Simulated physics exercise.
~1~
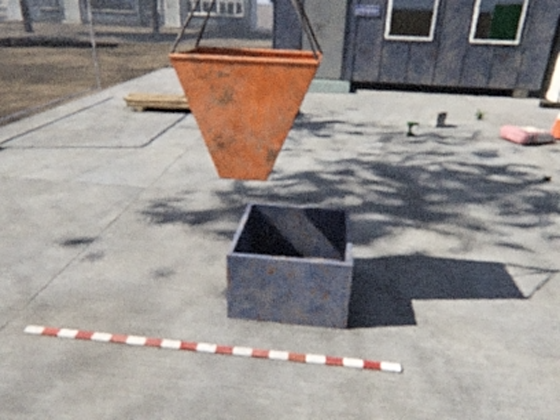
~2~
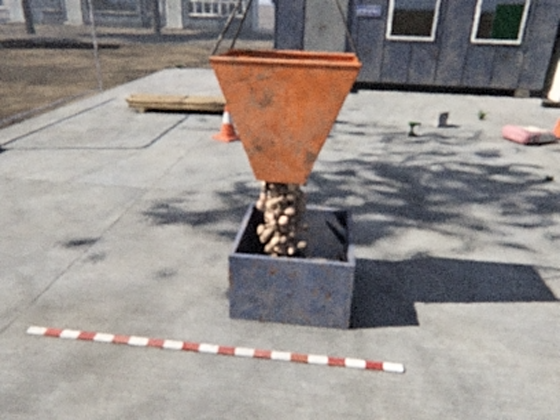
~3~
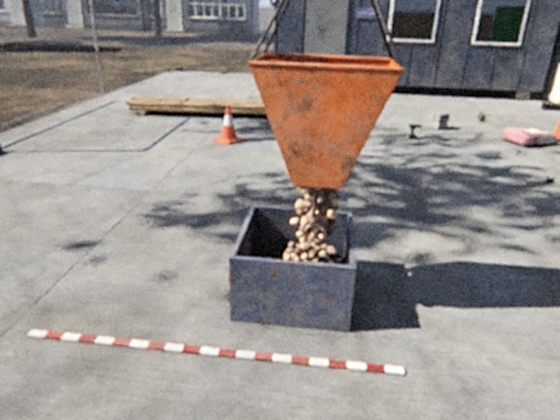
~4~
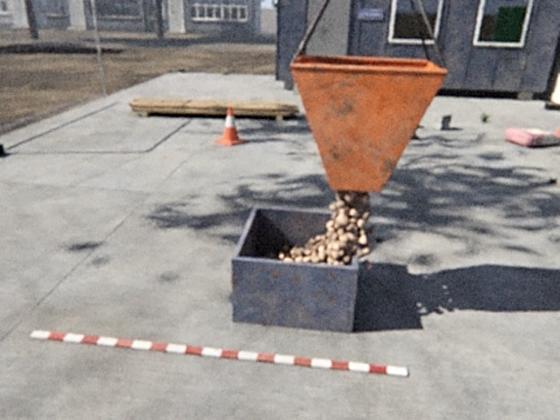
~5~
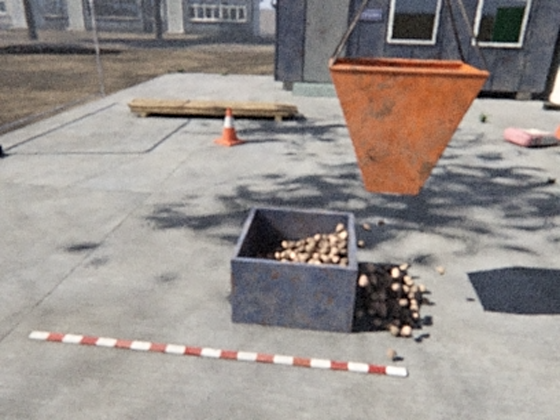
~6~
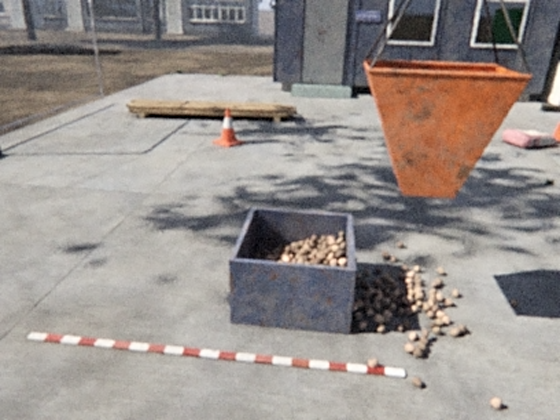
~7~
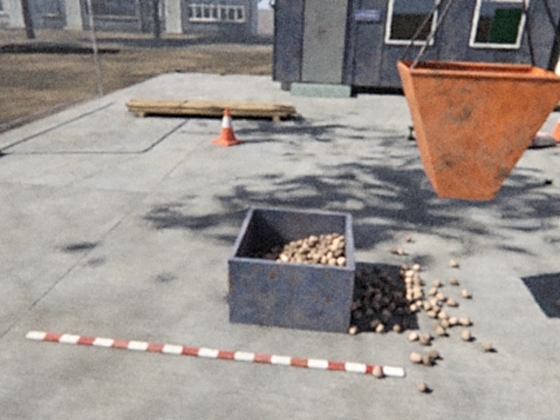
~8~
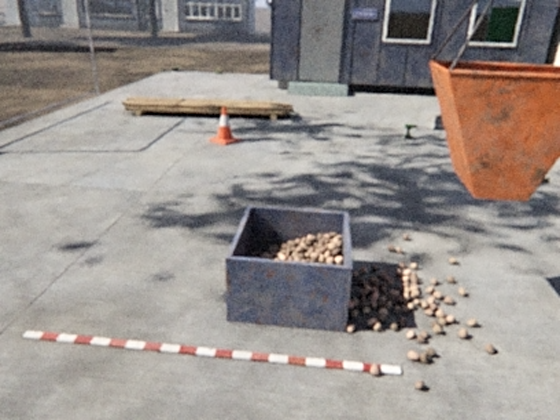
Orange skip moving right above a dark bin, dropping rounded stones into it and spilling some on the concrete to its right.
